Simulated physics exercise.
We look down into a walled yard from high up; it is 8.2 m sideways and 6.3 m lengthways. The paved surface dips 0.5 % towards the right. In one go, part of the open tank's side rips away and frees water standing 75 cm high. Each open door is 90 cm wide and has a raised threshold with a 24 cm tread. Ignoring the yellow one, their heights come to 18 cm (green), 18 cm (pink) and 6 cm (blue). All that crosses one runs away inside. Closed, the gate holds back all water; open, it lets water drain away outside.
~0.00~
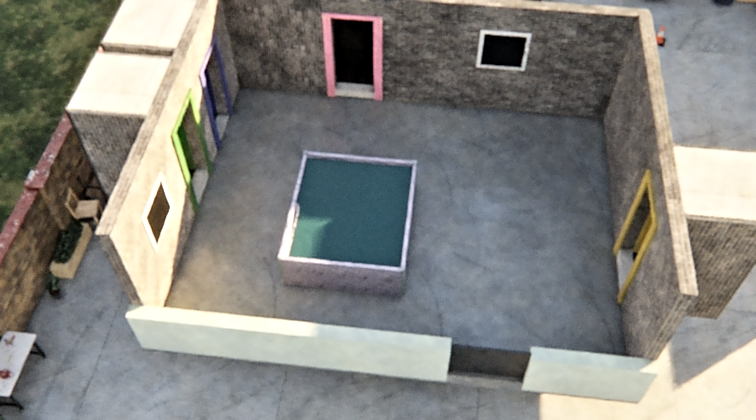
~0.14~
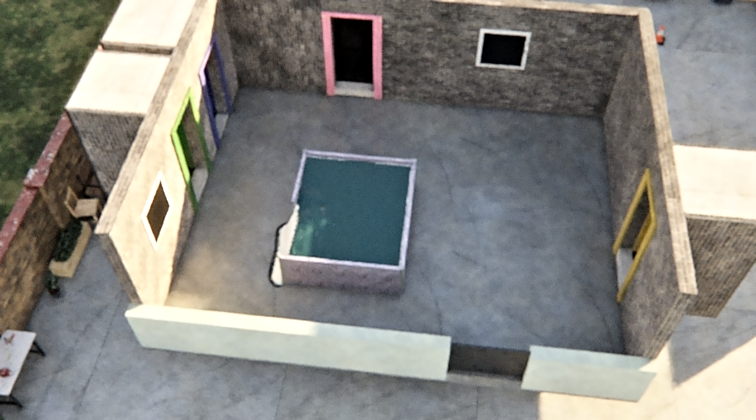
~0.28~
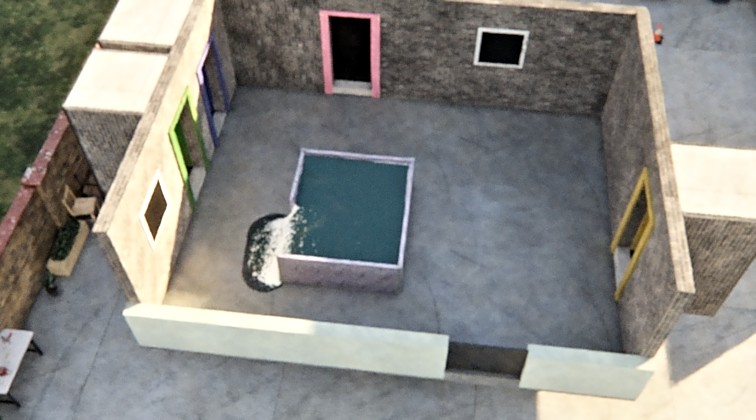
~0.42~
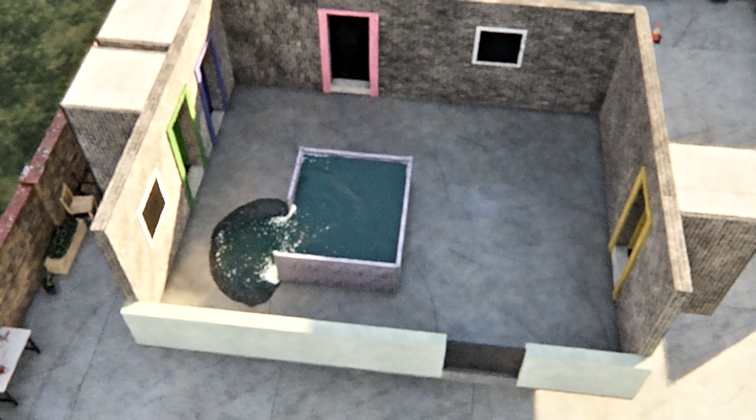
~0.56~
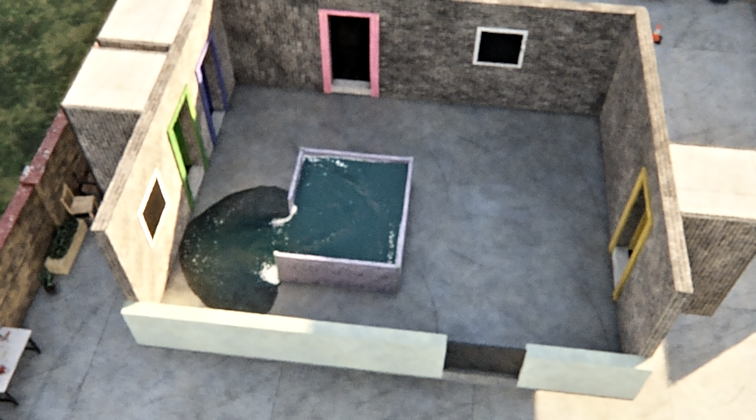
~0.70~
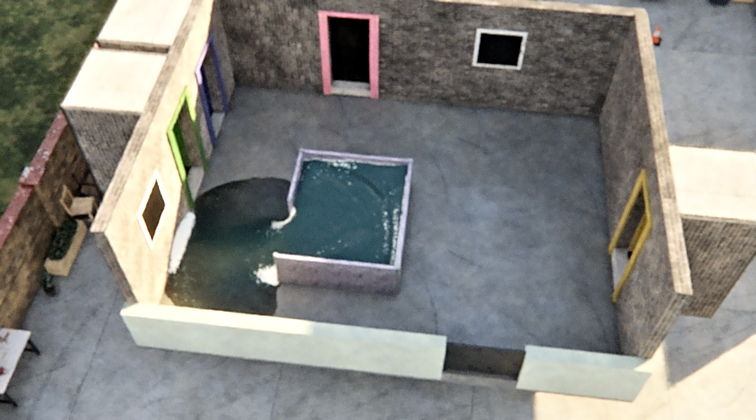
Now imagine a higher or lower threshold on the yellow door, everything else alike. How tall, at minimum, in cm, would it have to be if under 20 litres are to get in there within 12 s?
It would need to be about 6.5 cm tall.
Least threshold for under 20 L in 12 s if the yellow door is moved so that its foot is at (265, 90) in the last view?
Roughly 19 cm.
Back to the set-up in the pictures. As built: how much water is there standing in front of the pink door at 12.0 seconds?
Roughly 6.0 cm deep.
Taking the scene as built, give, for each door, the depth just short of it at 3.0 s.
Green door 21 cm, pink door 1 cm, yellow door 0 cm, blue door 7 cm.
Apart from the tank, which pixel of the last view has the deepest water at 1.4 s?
At about (152, 327).
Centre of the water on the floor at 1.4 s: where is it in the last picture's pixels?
My guess is close to (309, 241).
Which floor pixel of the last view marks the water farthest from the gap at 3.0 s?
I'd put the front's tip around (234, 89).
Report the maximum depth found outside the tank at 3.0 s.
Up to some 38 centimetres, I'd say.
After 1.4 s water covers 15 % of the floor, deepest (62 cm) near (152, 327); it has not reached the yellow door.
After 3.0 s water covers 35 % of the floor, deepest (38 cm) near (152, 327); it has not reached the yellow door.
After 12.0 s water covers 100 % of the floor, deepest (14 cm) near (597, 134); 8 cm at the yellow door, 0 litres in over its 24 cm threshold.
At the yellow door as built, the water arrived by 4.8 s and peaked near 10 cm at 6.2 s.
Run again over the same 12 s with other heights there, 34 litres in over 5.5 cm, 11 litres over 7.5 cm. The limit of 20 litres is kept from about 6.5 cm up.
